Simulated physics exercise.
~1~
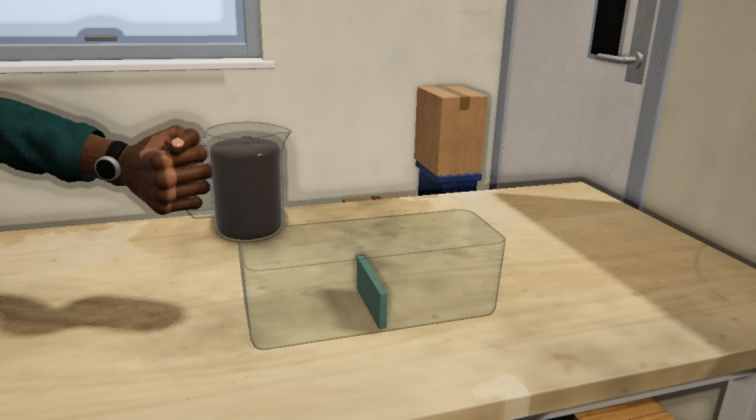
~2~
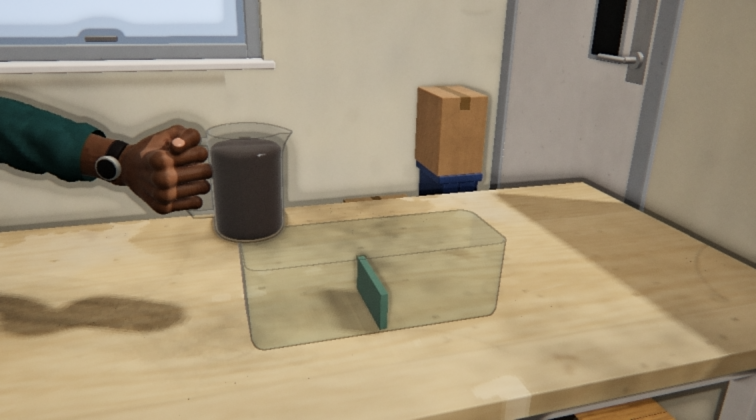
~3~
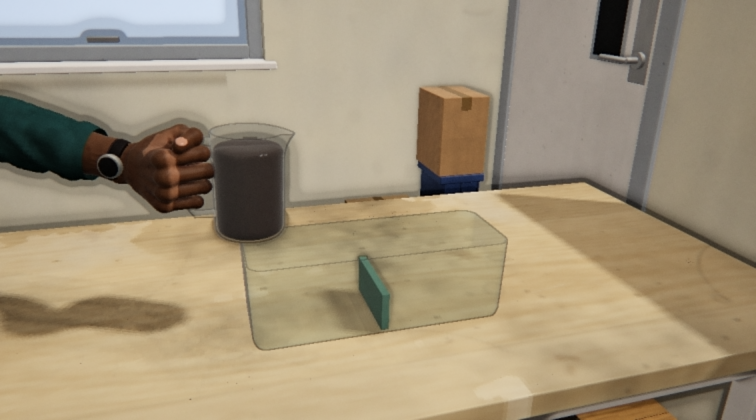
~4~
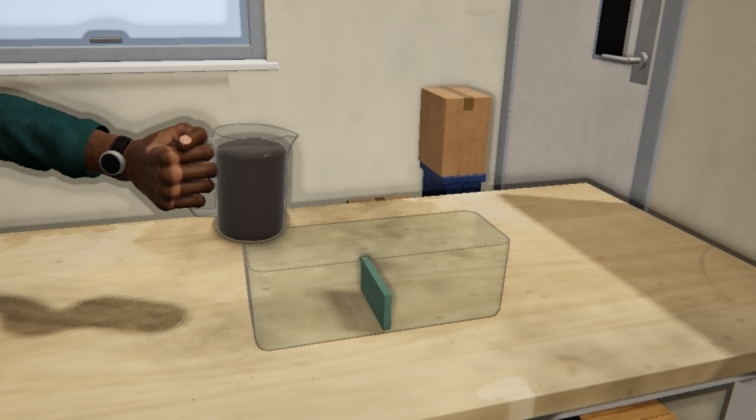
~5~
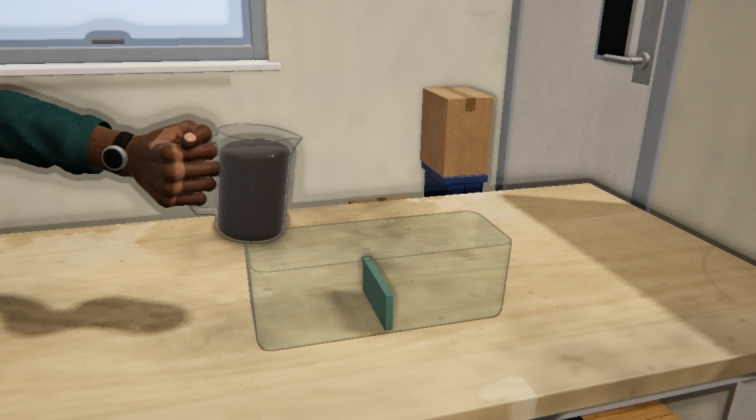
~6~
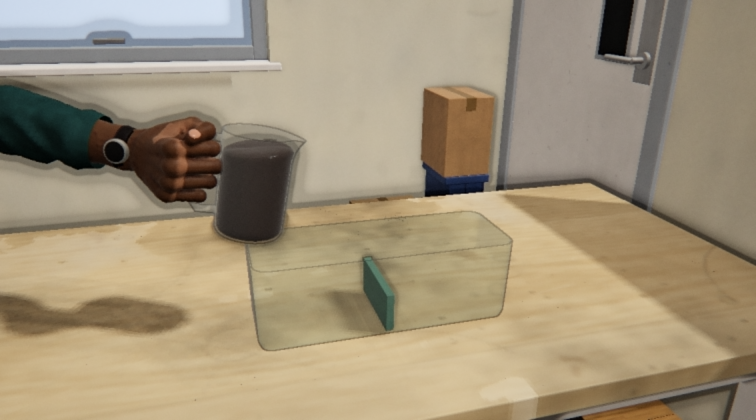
On a wooden table in a room with a window and a door, a dark hand in a green sleeve and wristwatch holds a clear jug of dark liquid above a long transparent basin with a green divider. The jug stays nearly upright at first, then tilts slightly to the right.
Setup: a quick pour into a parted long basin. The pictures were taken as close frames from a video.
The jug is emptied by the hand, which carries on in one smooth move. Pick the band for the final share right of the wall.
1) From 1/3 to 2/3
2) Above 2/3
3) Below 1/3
3, below 1/3.
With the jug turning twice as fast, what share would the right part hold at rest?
Roughly 0 per cent ends up there.
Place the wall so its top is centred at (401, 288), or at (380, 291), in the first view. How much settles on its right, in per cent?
Roughly 15 % and 10 %.
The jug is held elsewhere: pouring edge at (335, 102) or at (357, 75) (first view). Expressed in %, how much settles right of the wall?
95 % and 95 %.
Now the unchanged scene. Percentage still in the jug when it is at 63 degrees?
Around 90 in a hundred has not poured out yet.
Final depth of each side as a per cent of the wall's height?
The left reaches some 50 %, the right about 0 %.
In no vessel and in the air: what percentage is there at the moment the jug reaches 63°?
Some 10 per cent.
A moment on, the jug is tipped part way and 89 per cent is still to pour, 3 is left of the wall and 0 right of it.
Next, the jug is tipped on its side and 44 per cent is still to pour, 42 is left of the wall and 0 right of it.
Then the jug is tipped right over and 7 per cent is still to pour, 88 is left of the wall and 1 right of it.
Later the jug is tipped right over and 1 per cent is still to pour, 97 is left of the wall and 1 right of it.
Finally, 98 per cent lies left of the wall, 1 right of it and 1 outside.
